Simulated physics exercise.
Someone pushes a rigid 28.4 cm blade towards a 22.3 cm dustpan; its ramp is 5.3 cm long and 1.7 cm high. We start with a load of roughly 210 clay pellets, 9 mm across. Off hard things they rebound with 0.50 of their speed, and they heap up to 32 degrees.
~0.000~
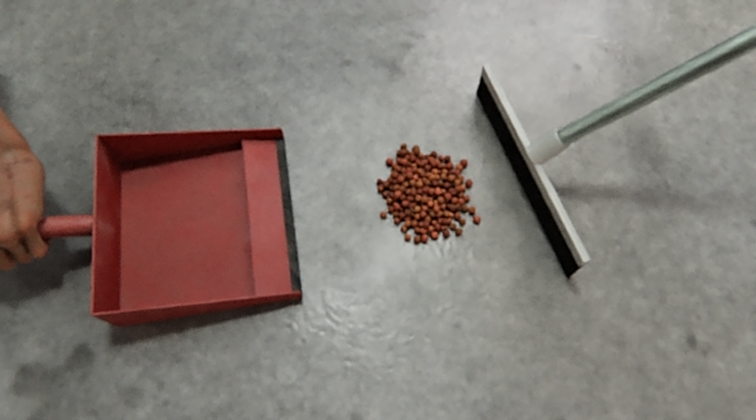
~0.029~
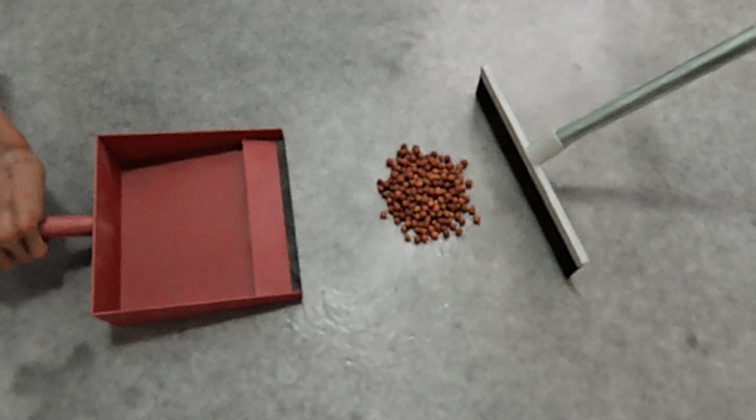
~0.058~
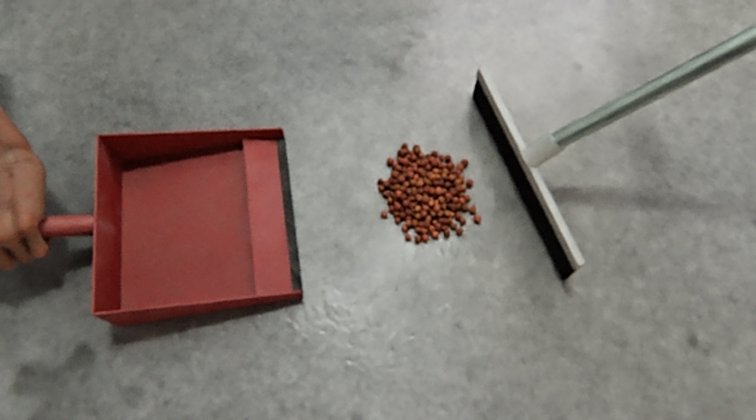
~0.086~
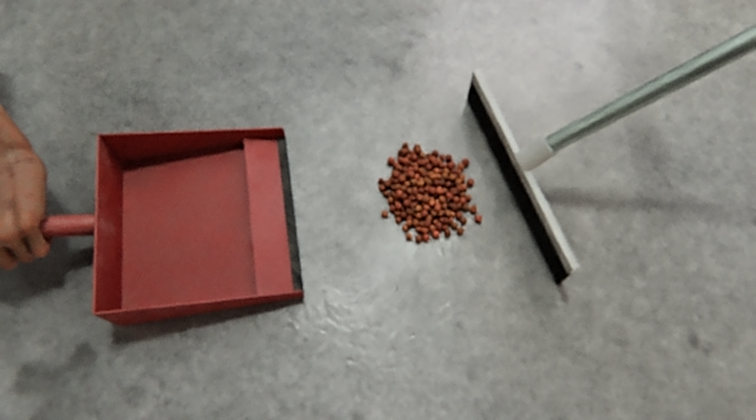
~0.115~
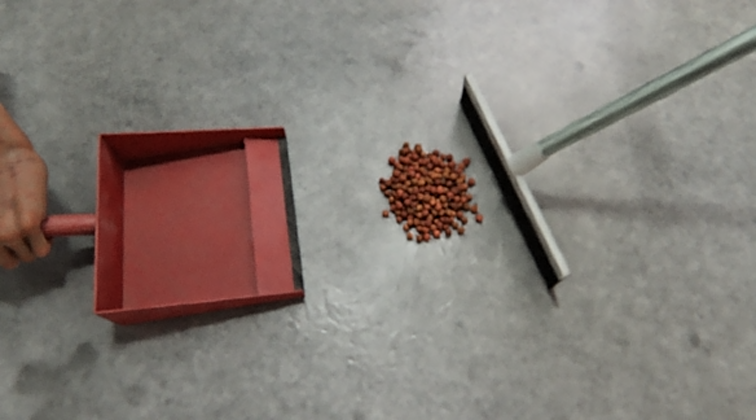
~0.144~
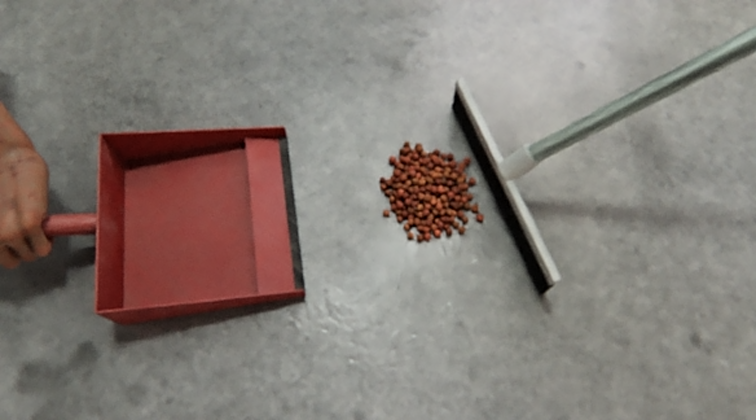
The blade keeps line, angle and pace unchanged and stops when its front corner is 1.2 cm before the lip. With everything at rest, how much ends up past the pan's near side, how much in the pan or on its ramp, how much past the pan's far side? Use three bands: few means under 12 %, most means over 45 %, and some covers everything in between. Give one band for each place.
Near side: Some, pan: Some, far side: Few.
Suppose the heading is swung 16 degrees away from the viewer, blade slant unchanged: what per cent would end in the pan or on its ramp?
Around 30 %.
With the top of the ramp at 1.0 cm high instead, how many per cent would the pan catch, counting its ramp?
45 per cent.
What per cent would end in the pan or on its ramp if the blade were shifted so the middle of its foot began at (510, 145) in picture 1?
25 %.
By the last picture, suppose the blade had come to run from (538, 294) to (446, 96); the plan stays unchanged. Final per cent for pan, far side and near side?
Pan 35; far 0; near 30.
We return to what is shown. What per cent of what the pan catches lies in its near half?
Something like 80 in a hundred.
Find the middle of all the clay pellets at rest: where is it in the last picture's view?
I'd put it at about (300, 249).
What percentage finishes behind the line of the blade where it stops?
Some 5 percent, give or take.
After 0.38 s, middle of the blade 15 cm from the lip; 0 % over the lip, far side 0 %, near side 0 %.
Then, at 0.55 s, middle of the blade 7 cm from the lip; 0 % over the lip, far side 0 %, near side 10 %.
After 0.83 s, middle of the blade 4 cm from the lip; 35 % over the lip, far side 0 %, near side 20 %.
At rest (1.1 s), near side 20 %, pan 35 %, far side 0 %, in front of the lip or behind the blade 45 %.
